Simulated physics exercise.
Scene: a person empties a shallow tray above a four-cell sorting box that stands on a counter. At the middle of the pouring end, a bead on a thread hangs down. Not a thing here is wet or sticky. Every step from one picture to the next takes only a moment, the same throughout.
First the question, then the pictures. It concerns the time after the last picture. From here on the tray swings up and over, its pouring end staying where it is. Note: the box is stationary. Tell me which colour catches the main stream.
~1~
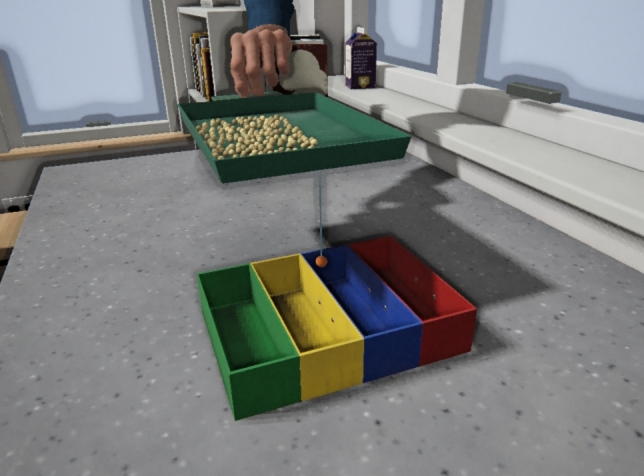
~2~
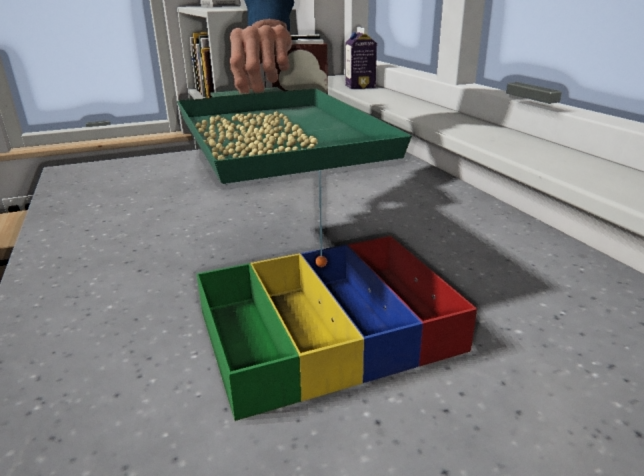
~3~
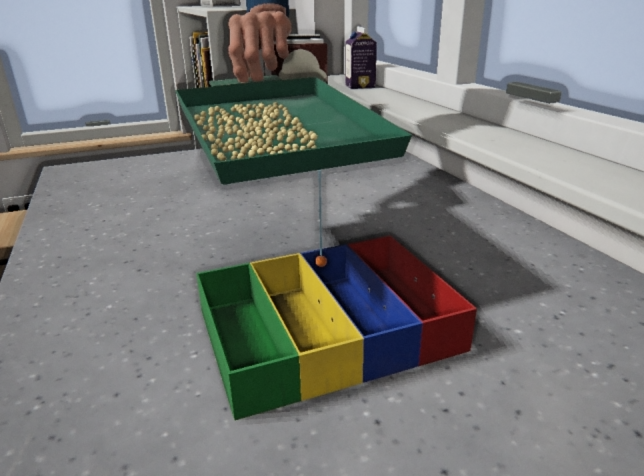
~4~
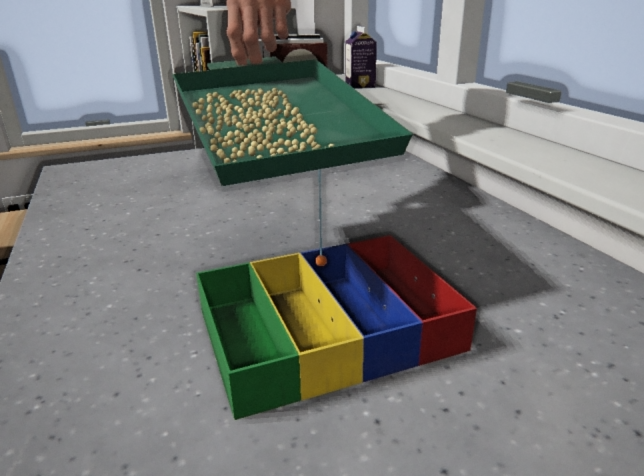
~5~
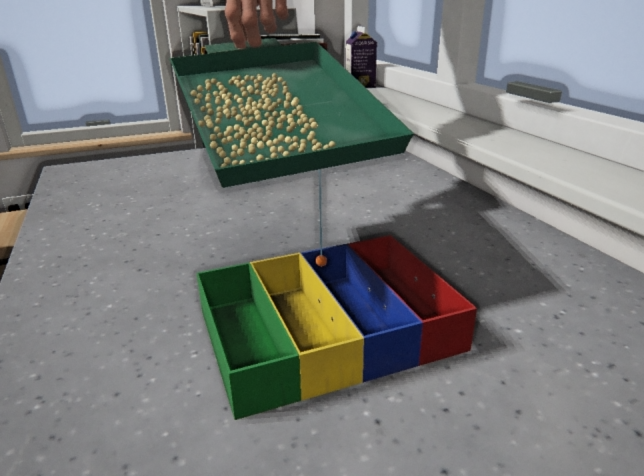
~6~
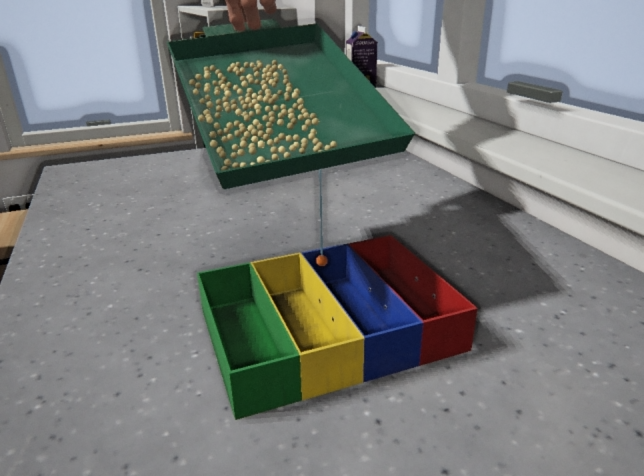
The green cell catches it.
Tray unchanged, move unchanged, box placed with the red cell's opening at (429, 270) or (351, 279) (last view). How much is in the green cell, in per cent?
First position: Some 60 %; second position: Some 0 %.
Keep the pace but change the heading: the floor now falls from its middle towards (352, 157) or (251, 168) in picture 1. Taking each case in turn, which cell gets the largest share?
The red cell, then the green cell.
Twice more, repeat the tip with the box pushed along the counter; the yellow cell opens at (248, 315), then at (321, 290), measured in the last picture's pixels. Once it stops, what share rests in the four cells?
100 % for the first, 80 % for the second.
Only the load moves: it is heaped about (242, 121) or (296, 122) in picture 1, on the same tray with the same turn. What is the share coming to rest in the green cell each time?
You'd see roughly 60 per cent first and roughly 40 per cent second.
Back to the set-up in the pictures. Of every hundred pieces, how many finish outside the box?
Around 0 %.
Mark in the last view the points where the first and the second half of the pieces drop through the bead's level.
Earlier half at (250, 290), later half at (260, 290).
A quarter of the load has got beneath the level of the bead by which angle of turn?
Around 100 degrees of turn.
Soon after the last picture, tray tipped steeply; nearly all on the tray; a stray few in the green cell; a stray few in the yellow cell; a stray few falling or outside the box.
A little later, tray tipped past a quarter turn; about a third on the tray; about a quarter in the green cell; a small part in the yellow cell; a stray few in the blue cell; about a quarter falling or outside the box.
Later still, tray tipped past a quarter turn; about two thirds in the green cell; about a quarter in the yellow cell; a stray few in the blue cell; a stray few in the red cell; a stray few falling or outside the box.
At rest, tray tipped past a quarter turn; about two thirds in the green cell; about a quarter in the yellow cell; a stray few in the blue cell; a stray few in the red cell; a stray few outside the box.
